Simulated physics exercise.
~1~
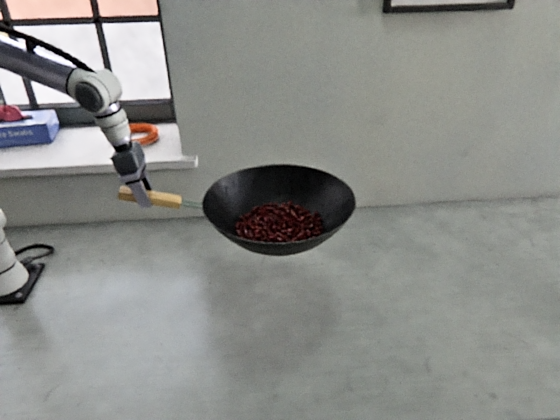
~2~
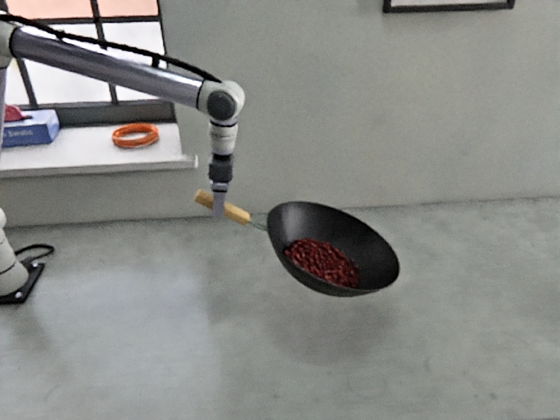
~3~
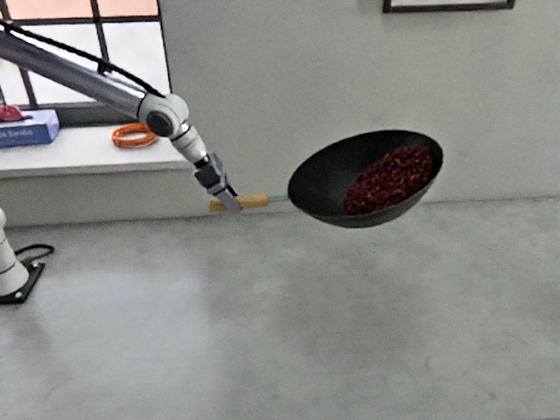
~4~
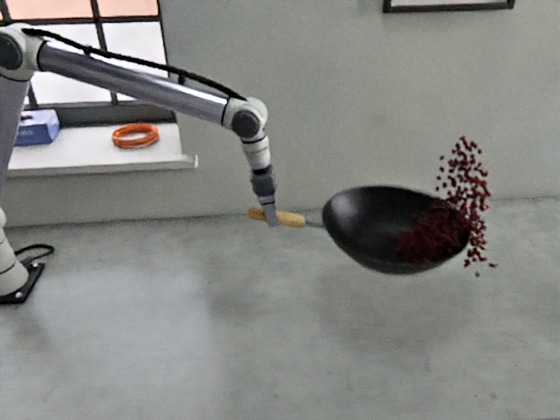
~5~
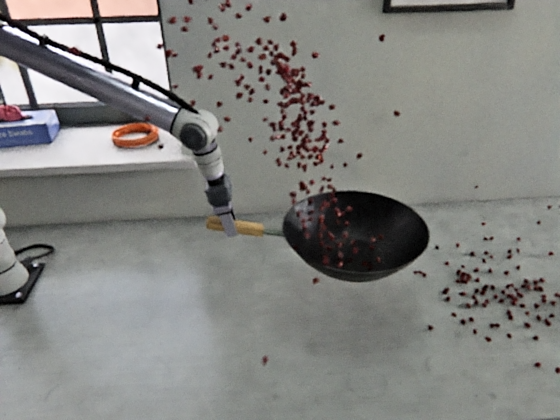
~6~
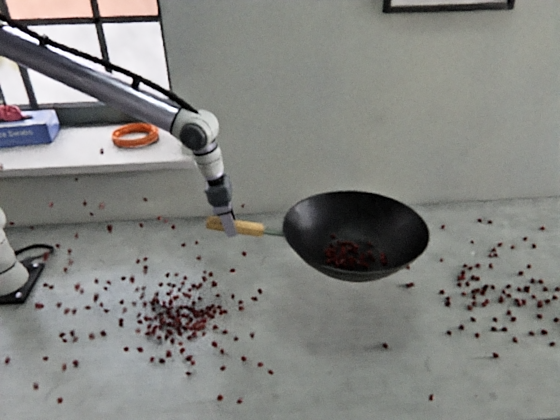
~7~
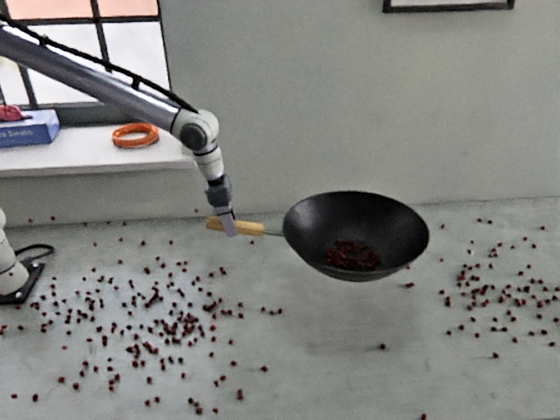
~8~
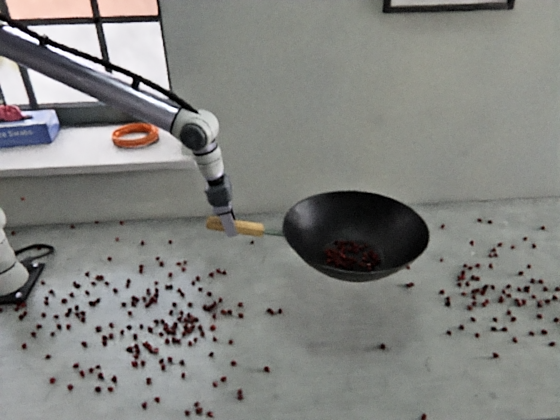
A grey tabletop against a plain grey wall is seen from a fixed, slightly raised viewpoint, with a window at upper left and an orange ring and a blue box on its sill. A grey and white robot arm holds a black wok of dark red beans by its wooden handle. The arm moves the wok right and down, tipping it, then swings it upward and farther right. Beans spill over the far rim, and others fly up and left as the wok draws back. They scatter across the table on both sides, leaving a small heap in the still, level wok.
